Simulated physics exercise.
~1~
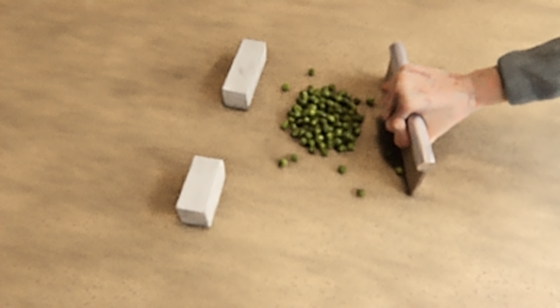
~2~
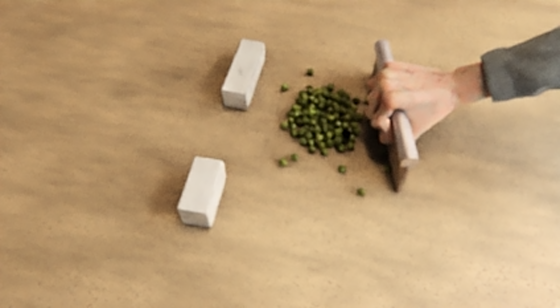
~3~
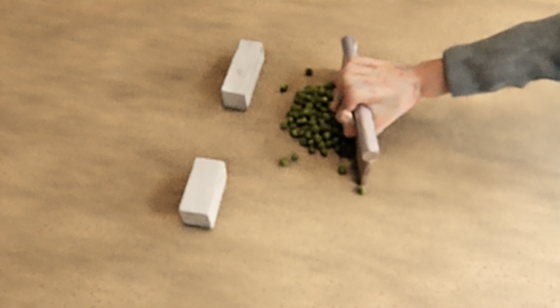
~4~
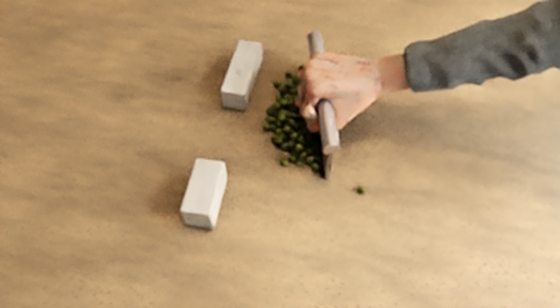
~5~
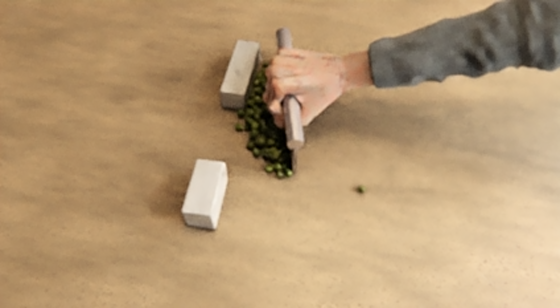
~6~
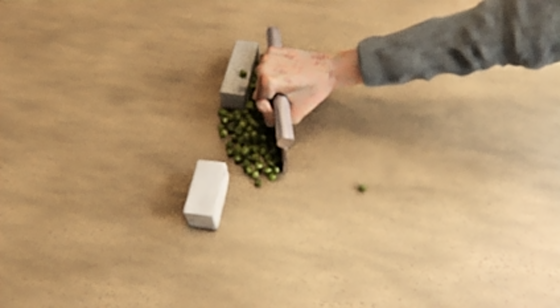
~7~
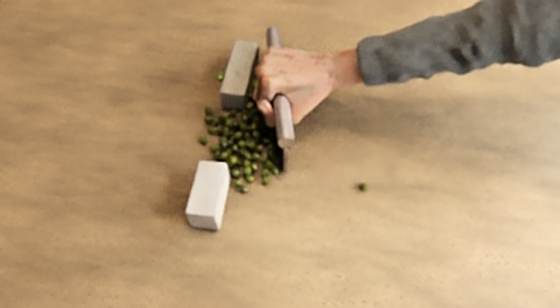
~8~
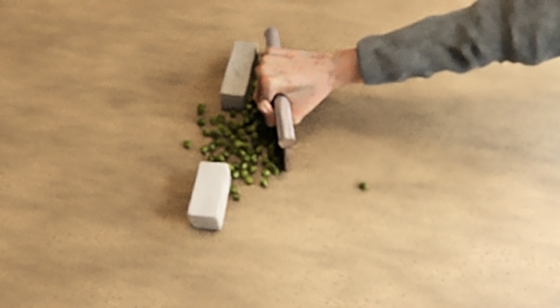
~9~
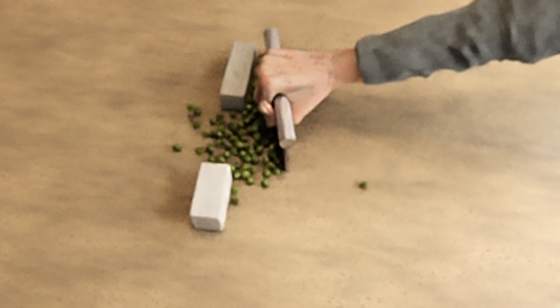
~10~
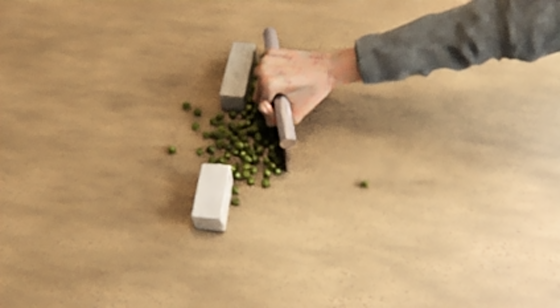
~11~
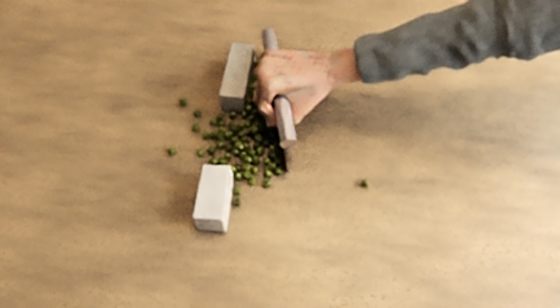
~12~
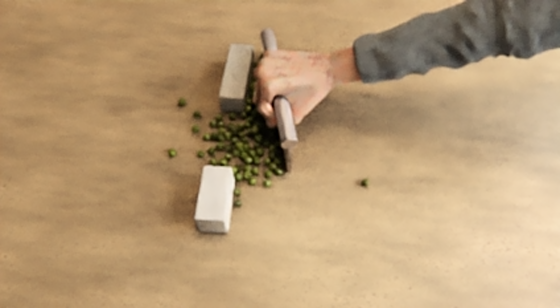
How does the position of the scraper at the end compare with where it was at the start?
It starts to the right of the olive pile, well away from the blocks, and ends further left, held still close beside the far block.
